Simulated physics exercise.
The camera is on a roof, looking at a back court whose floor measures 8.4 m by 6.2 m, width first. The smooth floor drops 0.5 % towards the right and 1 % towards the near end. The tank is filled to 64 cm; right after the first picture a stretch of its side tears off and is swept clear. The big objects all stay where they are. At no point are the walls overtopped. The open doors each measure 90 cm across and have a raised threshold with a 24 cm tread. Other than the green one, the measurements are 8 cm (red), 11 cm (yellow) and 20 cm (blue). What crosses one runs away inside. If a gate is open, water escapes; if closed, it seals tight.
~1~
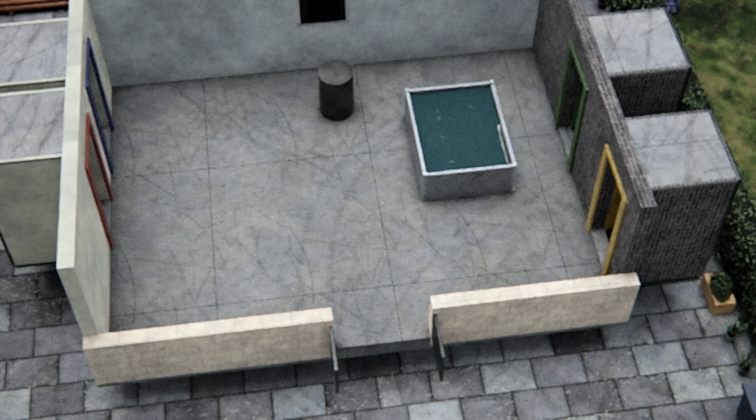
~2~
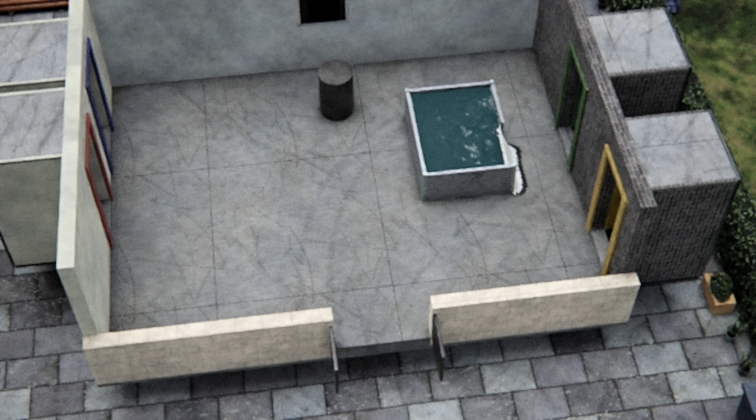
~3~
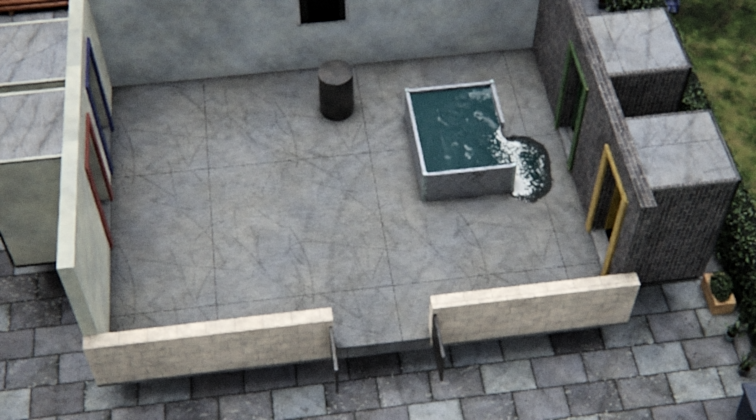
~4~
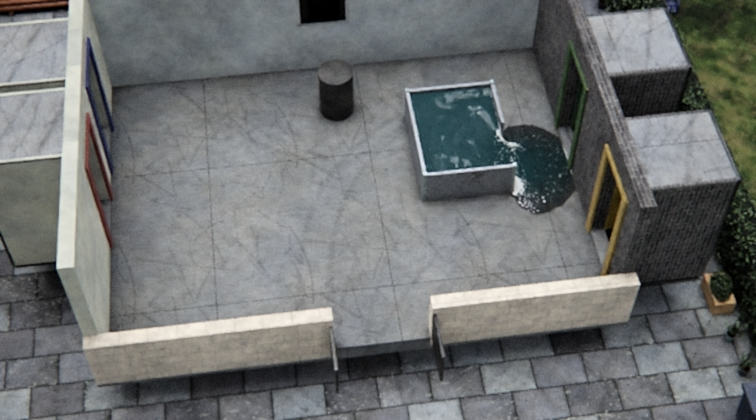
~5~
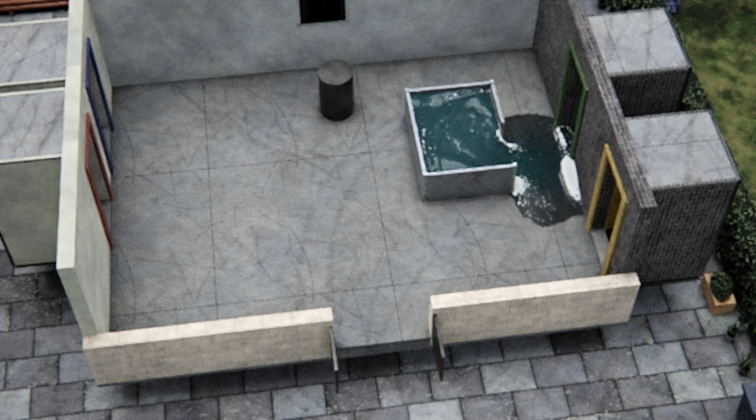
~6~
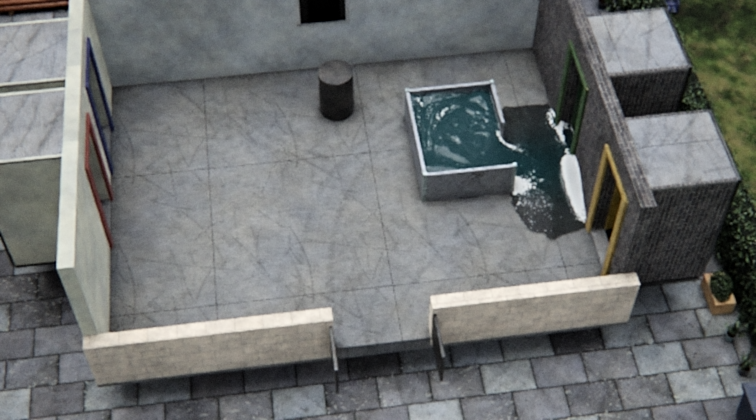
Dark water pouring from the broken right side of a square tank, spreading across a grey court floor and splashing along the right-hand wall.
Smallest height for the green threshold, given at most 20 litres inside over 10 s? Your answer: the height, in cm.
About 37 cm.
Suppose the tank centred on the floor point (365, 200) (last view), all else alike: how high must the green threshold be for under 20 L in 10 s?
At least roughly 12.5 cm high.
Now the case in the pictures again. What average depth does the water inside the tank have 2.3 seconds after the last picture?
The average depth is some 25 cm.
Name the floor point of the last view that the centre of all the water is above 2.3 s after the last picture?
Approximately (500, 186).
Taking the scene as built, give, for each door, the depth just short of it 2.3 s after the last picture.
In cm - green: 24, red: 0, yellow: 9, blue: 0.
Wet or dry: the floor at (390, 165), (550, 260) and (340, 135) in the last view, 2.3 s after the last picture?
First bone-dry, second wet through, third bone-dry.
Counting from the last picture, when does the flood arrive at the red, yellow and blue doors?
Arrival: Red 7.5 s, yellow 0.2 s, blue not within the 10 s.
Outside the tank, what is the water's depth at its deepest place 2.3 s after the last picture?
Roughly 26 cm.
Then, 0.7 s after the last picture water covers 10 % of the floor, deepest (46 cm) near (566, 173); 31 cm at the green door, 141 litres in over its 9 cm threshold.
Then, 2.3 s after the last picture water covers 20 % of the floor, deepest (26 cm) near (566, 173); 24 cm at the green door, 356 litres in over its 9 cm threshold.
Then, 9.3 s after the last picture water covers 80 % of the floor, deepest (10 cm) near (606, 304); 7 cm at the green door, 477 litres in over its 9 cm threshold.
At the green door as built, the water peaked near 31 cm, 0.7 s after the last picture.
Run again over the same 10 s with other heights there, 32 litres in over 34 cm, 0 litres over 46.5 cm. The limit of 20 litres is kept from about 37 cm up.
